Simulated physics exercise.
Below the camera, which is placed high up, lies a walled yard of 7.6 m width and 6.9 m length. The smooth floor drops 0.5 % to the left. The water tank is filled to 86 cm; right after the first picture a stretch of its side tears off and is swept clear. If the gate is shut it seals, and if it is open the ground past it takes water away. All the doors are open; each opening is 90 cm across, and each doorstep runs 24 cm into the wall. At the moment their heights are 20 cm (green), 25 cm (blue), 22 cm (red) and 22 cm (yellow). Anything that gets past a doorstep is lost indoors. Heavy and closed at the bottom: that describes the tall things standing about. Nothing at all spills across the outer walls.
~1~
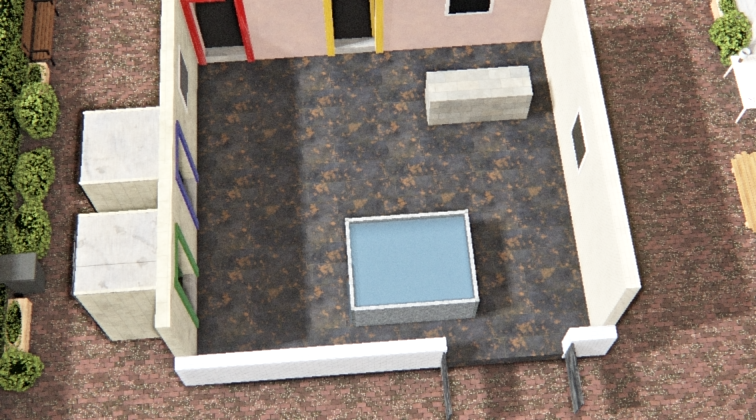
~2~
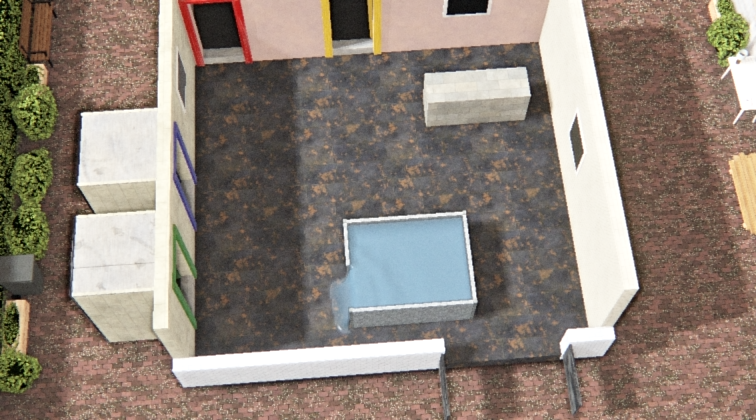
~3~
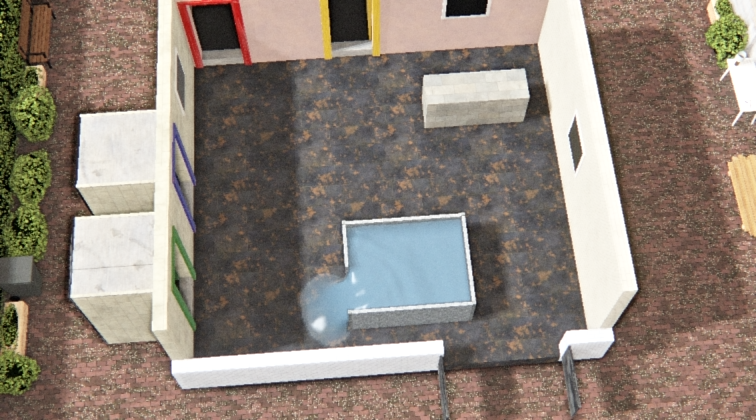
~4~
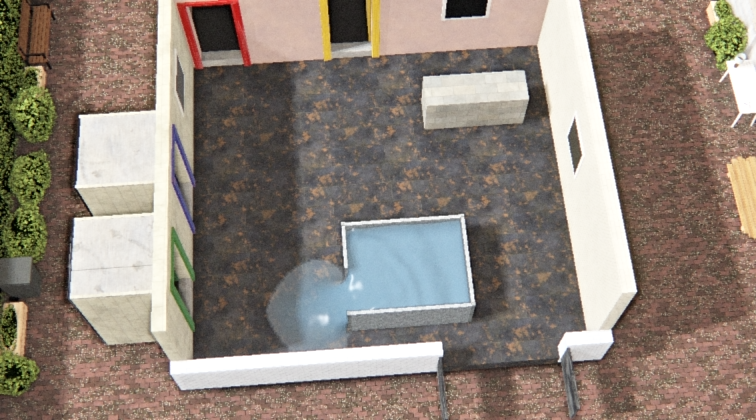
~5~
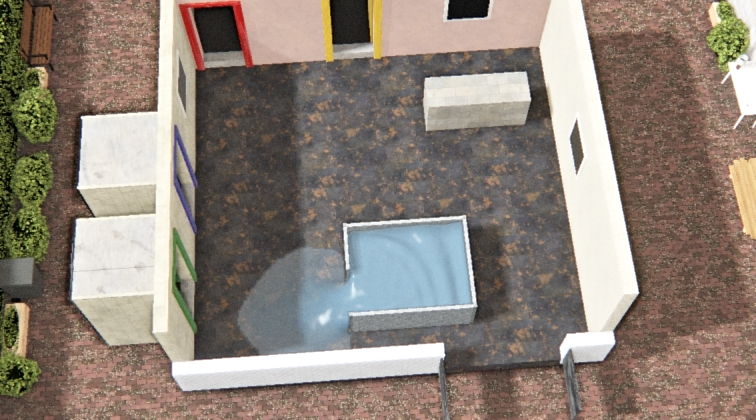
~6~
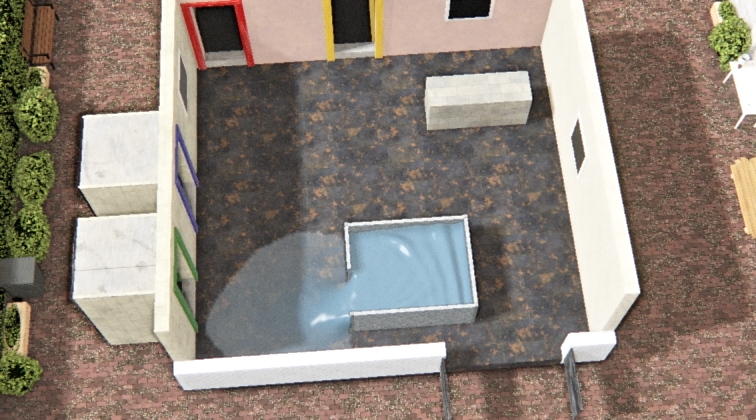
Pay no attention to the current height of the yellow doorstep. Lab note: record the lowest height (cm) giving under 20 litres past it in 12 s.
Lowest height: 7 cm.
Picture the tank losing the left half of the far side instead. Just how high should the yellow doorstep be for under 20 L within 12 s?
If so: Around 24 cm.
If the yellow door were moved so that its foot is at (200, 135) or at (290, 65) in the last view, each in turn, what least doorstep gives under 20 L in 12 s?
In turn: About 8.0 cm, about 14.0 cm.
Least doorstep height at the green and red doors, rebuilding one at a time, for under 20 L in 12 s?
Some 32 cm for green, some 21 cm for red.
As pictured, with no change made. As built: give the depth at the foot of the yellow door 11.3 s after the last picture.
It comes to about 7.0 centimetres deep.
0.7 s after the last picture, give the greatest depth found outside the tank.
63 cm.
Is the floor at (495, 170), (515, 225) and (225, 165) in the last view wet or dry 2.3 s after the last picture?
So the three spots come out spared, spared, swamped, in that order.
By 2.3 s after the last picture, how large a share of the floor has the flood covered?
The wet part is about 30 per cent.
Then, 0.7 s after the last picture water covers 20 % of the floor, deepest (63 cm) near (206, 363); it has not reached the yellow door.
Then, 2.3 s after the last picture water covers 30 % of the floor, deepest (38 cm) near (197, 284); it has not reached the yellow door.
Then, 11.3 s after the last picture water covers 95 % of the floor, deepest (15 cm) near (427, 62); 7 cm at the yellow door, 0 litres in over its 22 cm doorstep.
At the yellow door as built, the water peaked near 12 cm, 3.9 s after the last picture.
With a doorstep of 6 cm, 30 litres would have come in within the 12 s; with 8 cm, 10 litres. So under 20 litres takes about 7 cm.
